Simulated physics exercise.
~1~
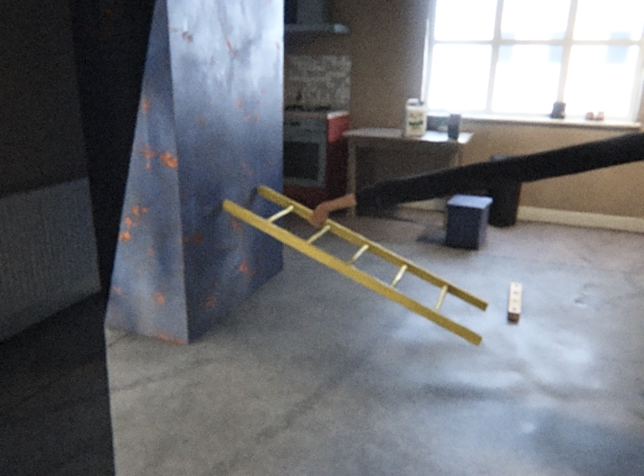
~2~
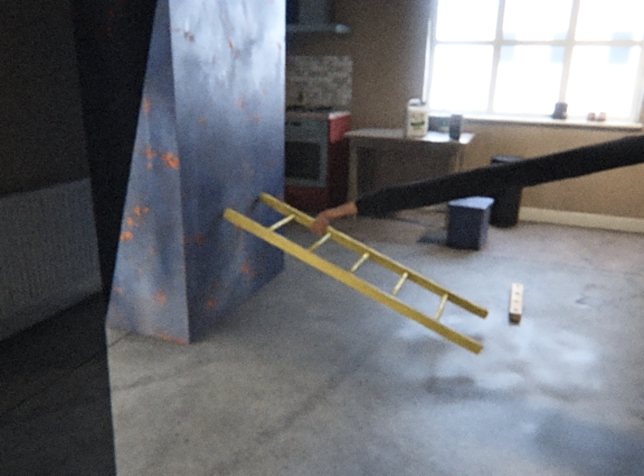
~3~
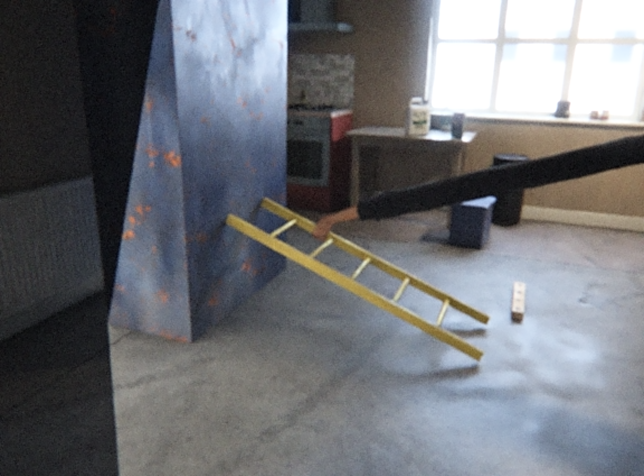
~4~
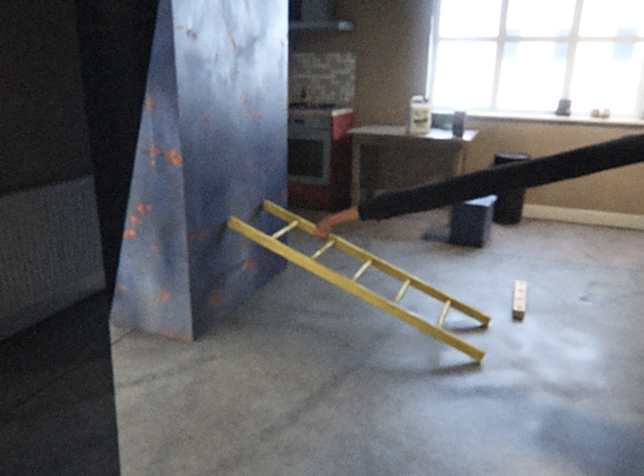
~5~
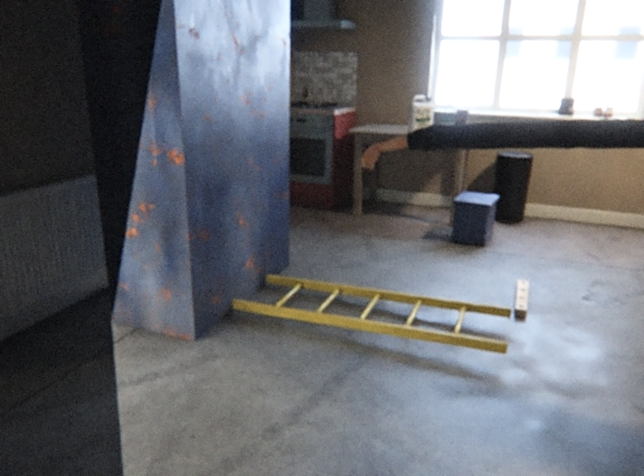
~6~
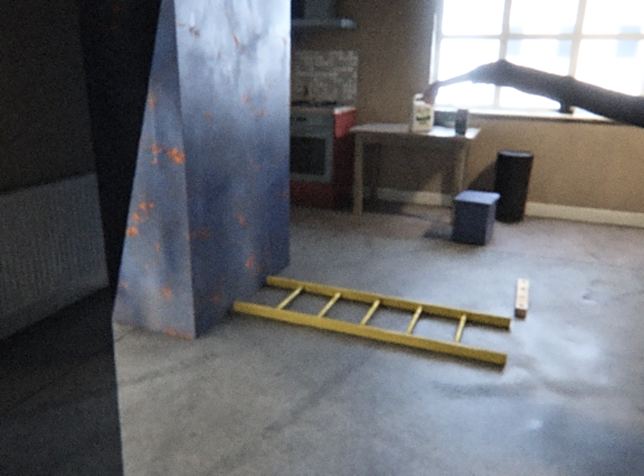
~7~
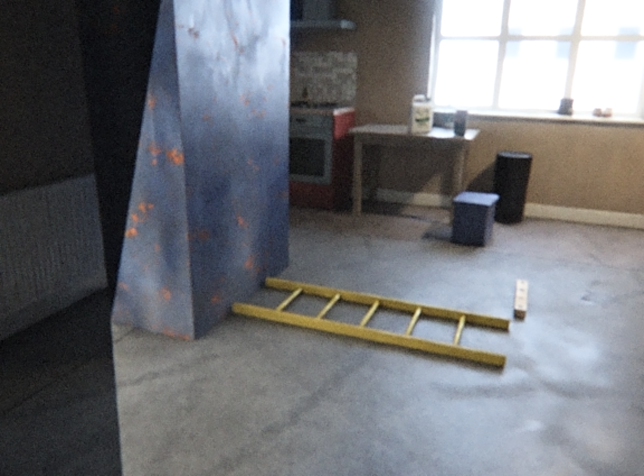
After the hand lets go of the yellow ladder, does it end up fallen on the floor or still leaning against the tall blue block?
The yellow ladder slips down and ends up lying flat on the floor.
